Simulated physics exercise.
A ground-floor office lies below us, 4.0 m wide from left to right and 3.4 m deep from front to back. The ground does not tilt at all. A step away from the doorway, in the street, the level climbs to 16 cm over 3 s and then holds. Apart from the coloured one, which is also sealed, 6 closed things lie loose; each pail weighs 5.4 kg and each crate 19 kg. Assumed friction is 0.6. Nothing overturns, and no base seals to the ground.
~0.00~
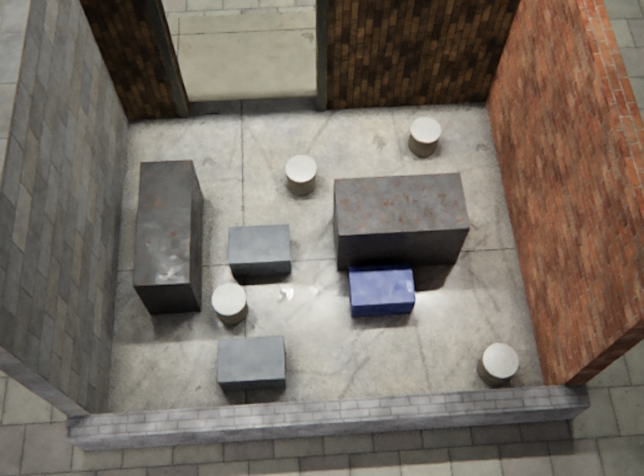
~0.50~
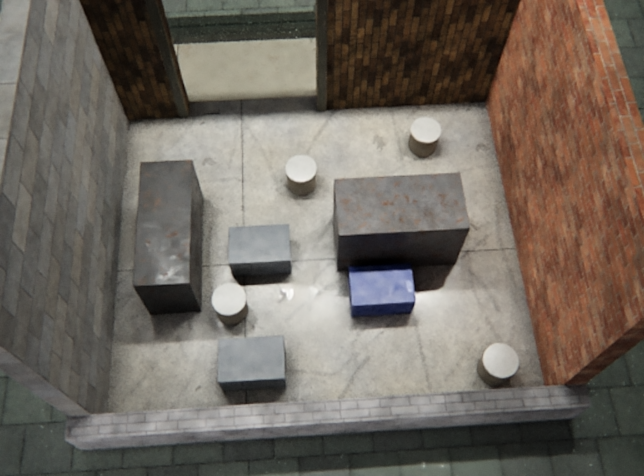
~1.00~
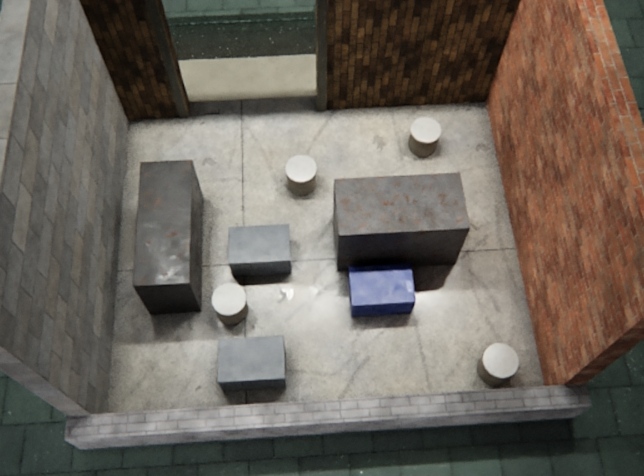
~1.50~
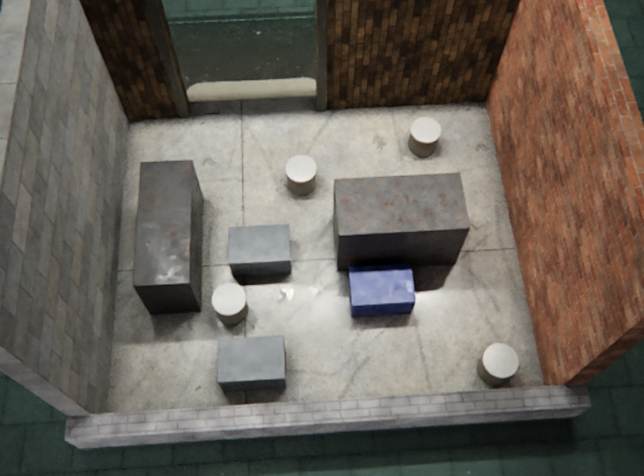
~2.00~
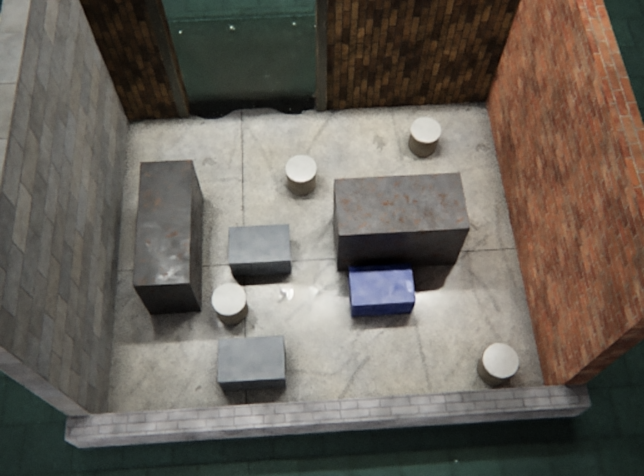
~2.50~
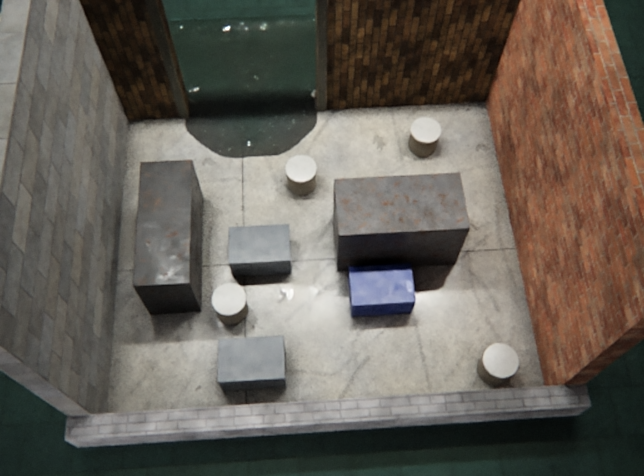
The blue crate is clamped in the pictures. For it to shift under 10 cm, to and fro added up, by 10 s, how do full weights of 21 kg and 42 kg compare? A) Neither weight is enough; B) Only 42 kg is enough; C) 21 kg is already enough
(C) 21 kg is already enough.
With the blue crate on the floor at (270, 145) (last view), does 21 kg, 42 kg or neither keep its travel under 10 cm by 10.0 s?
Here only the heavier suffices.
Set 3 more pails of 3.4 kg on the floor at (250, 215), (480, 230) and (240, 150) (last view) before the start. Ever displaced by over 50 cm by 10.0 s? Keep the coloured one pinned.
In turn: More, less, past it.
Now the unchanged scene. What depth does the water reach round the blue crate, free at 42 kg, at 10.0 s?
Close to 6 cm deep.
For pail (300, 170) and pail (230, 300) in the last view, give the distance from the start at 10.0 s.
They sit 150 cm and 80 cm away, in the order given.
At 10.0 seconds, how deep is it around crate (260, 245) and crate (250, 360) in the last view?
Close to 8 and 13 centimetres.
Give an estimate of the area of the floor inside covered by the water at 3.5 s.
About 2.0 m2.
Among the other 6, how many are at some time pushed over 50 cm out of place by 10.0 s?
3.
After 3.5 s the blue crate would be 0 cm from its start with 21 kg and 0 cm from its start with 42 kg; 0 cm of water round it then.
After 4.5 s the blue crate would be 0 cm from its start with 21 kg and 0 cm from its start with 42 kg; 0 cm of water round it then.
After 7.0 s the blue crate would be 0 cm from its start with 21 kg and 0 cm from its start with 42 kg; 4 cm of water round it then.
After 10.0 s the blue crate would be 3 cm from its start with 21 kg and 1 cm from its start with 42 kg; 6 cm of water round it then.
